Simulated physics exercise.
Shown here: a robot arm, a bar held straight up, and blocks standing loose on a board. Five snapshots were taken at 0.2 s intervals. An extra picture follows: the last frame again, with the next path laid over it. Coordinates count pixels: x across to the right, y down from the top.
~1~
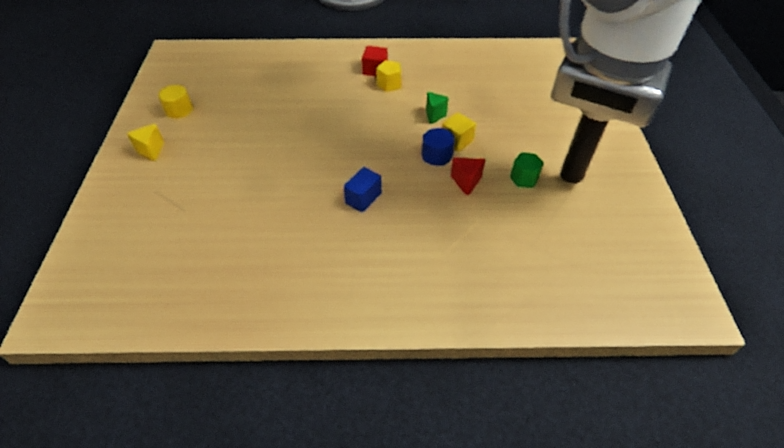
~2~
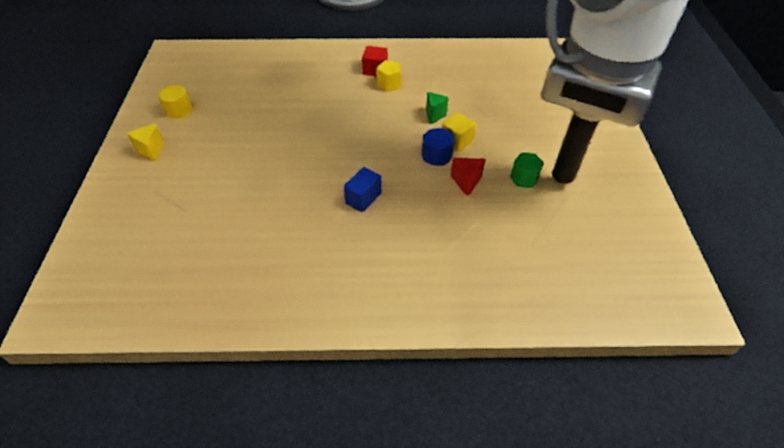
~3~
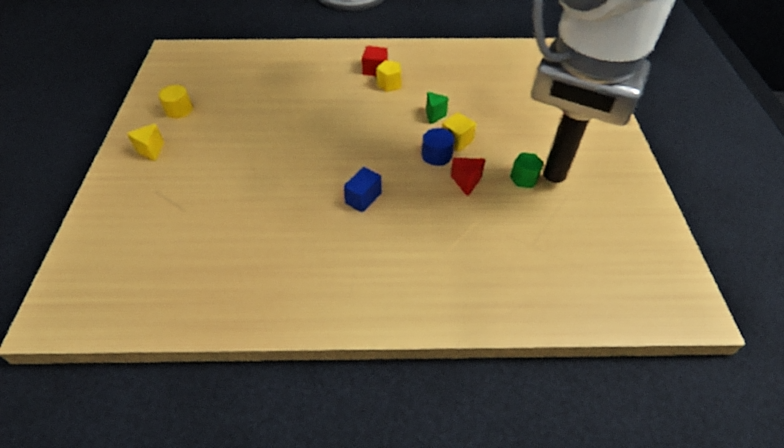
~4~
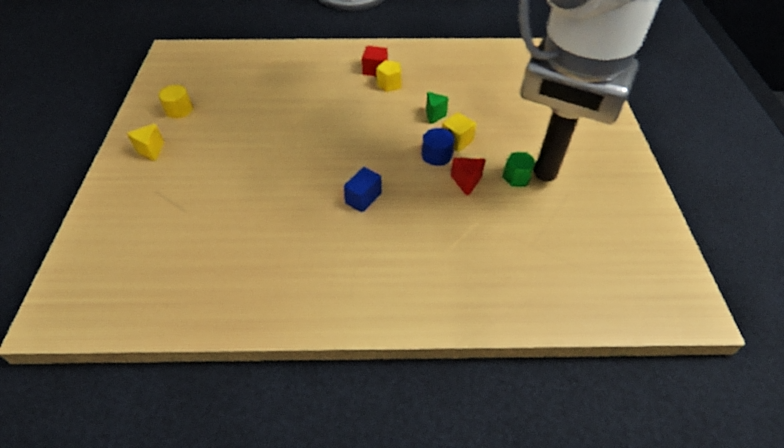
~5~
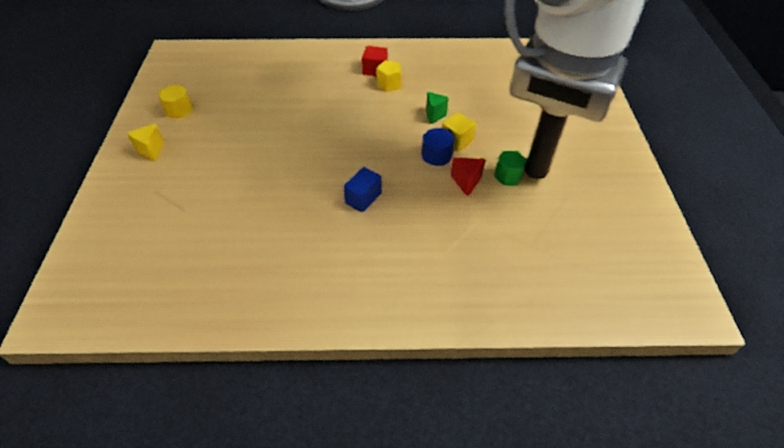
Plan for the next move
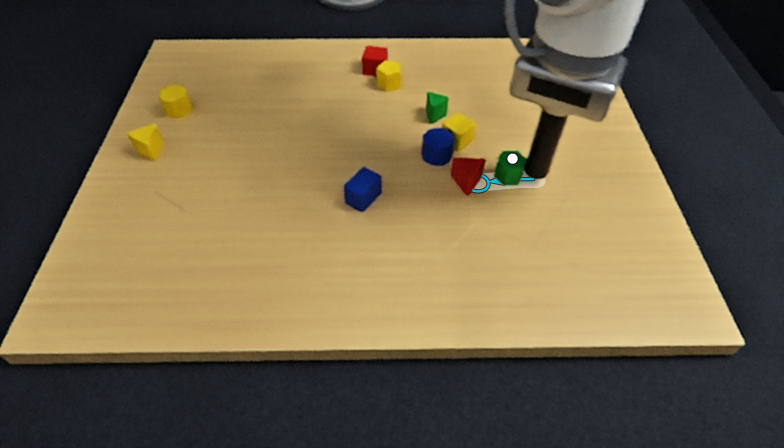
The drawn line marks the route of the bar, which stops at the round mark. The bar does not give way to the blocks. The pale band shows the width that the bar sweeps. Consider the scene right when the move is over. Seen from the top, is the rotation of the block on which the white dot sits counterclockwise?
I expect not.
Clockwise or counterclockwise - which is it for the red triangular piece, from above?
It swings round anticlockwise.
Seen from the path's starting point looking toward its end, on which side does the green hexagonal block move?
So, looking from the first point of the path to the last, the green hexagonal block moves rightwards.
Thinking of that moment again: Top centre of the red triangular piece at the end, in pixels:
I expect it at (451, 163).
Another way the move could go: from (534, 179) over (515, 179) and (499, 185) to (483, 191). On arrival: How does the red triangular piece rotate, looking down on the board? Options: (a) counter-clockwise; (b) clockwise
Choice a: Counter-clockwise.
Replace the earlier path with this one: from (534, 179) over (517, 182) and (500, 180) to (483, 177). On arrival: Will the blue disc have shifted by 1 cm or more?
The answer is no.
Drawn move, from (534, 179) by way of (505, 180) to (477, 183); the dot is on the green hexagonal block.
What follows on the original path. Halfway along, bar at (507, 172); red triangular piece at (461, 164), turned 40° anticlockwise; green hexagonal block at (484, 156), turned 15° clockwise.
At the end, bar at (478, 175); blue disc still; red triangular piece at (451, 163), turned 65° anticlockwise; green hexagonal block at (467, 150), turned 35° clockwise.
